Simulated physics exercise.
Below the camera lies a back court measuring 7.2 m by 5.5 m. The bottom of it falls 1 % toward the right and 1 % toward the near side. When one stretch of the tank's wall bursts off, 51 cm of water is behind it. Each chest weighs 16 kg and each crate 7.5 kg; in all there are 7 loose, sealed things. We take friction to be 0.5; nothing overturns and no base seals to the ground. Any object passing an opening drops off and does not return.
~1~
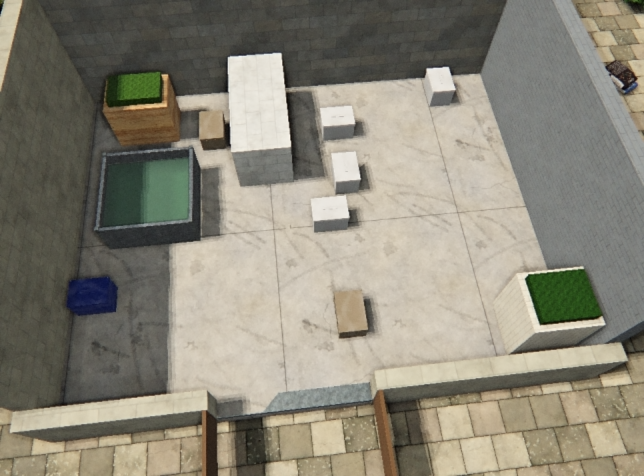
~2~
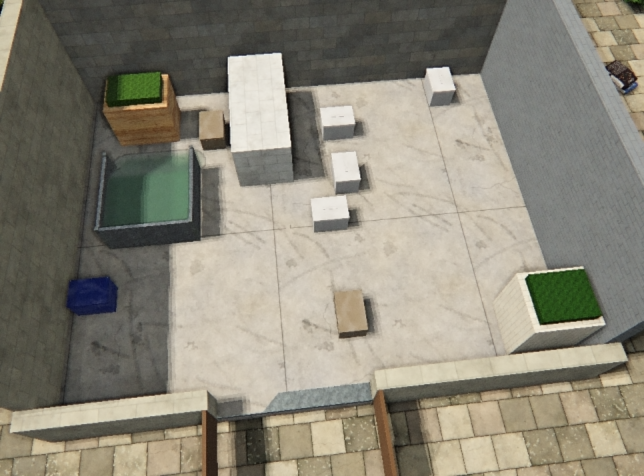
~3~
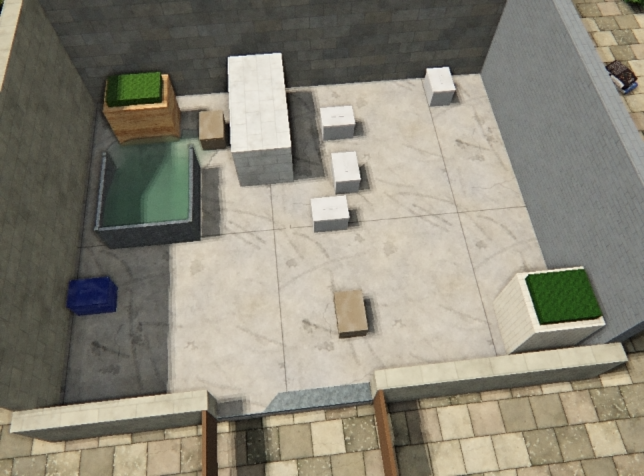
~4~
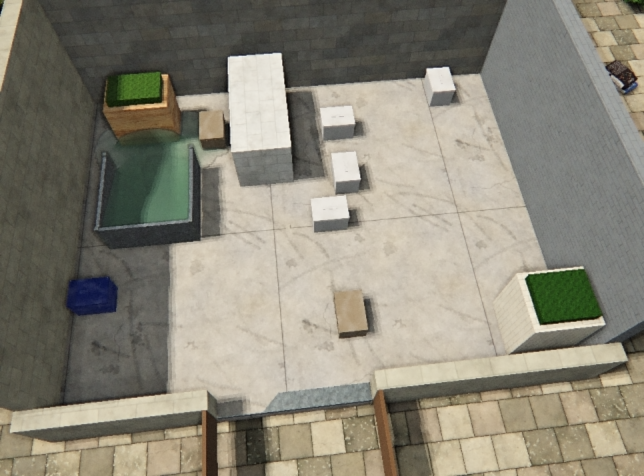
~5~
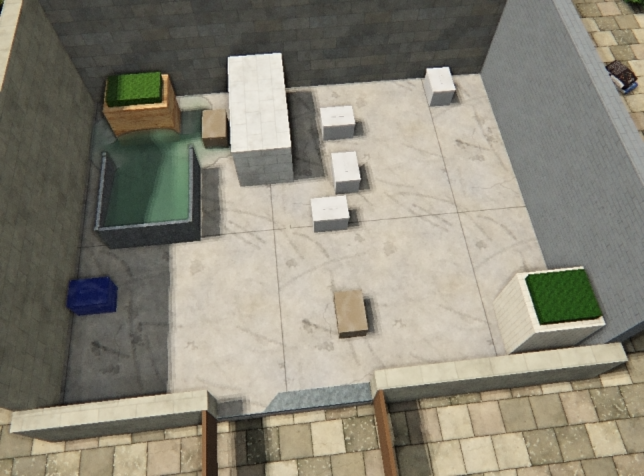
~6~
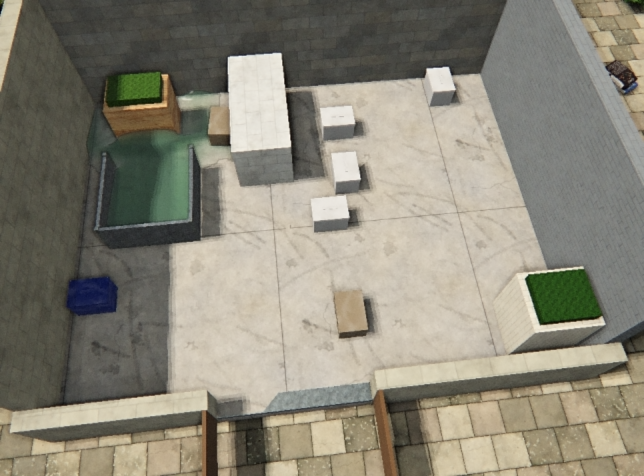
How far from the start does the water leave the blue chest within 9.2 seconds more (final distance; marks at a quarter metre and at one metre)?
As for the blue chest, it ends up somewhat displaced.
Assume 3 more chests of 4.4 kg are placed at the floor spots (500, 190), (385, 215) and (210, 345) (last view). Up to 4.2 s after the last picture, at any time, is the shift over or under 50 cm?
The first one ends up inside that, the second inside that, the third inside that.
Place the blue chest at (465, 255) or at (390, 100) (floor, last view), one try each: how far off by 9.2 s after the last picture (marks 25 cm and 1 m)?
Spot one - it barely budges; spot two - it barely budges.
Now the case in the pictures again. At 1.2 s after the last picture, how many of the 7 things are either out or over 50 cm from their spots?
Answer: 0.
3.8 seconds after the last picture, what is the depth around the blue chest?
Close to 3 centimetres.
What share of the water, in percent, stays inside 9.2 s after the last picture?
Still held: Near 84 %.
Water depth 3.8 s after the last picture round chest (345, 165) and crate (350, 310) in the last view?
Roughly 0 and 0 cm.
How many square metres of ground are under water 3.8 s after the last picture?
About 17 m2 is covered.
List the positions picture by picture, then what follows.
The blue chest at (88, 291) rests on the ground; 1.7 m2 under water; 0 of 7 have shifted, in the first frame.
The blue chest at (88, 291), on the bottom; water covers 2.3 m2; 0 of 7 have shifted, in the second frame.
The blue chest at (88, 291), on the bottom; water covers 2.9 m2; 0 of 7 have shifted, in the third frame.
The blue chest at (88, 291), on the bottom; water covers 3.3 m2; 0 of 7 have shifted, in the fourth frame.
The blue chest at (88, 291) rests on the ground; water covers 3.9 m2; 0 of 7 have shifted, in the fifth frame.
The blue chest at (88, 291) rests on the ground; water covers 4.3 m2; 1 of 7 have shifted, in the sixth frame.
Then, 1.2 s after the last picture the blue chest is near (88, 291), 0.0 m from its start, aground; 0 of 7 are out; 1 afloat.
Then, 3.8 s after the last picture the blue chest is near (97, 322), 0.5 m from its start, aground; 0 of 7 are out; 1 afloat.
Then, 6.2 s after the last picture the blue chest is near (100, 325), 0.6 m from its start, aground; 0 of 7 are out; 0 afloat.
Then, 9.2 s after the last picture the blue chest is near (100, 325), 0.6 m from its start, aground; 0 of 7 are out; 1 afloat.
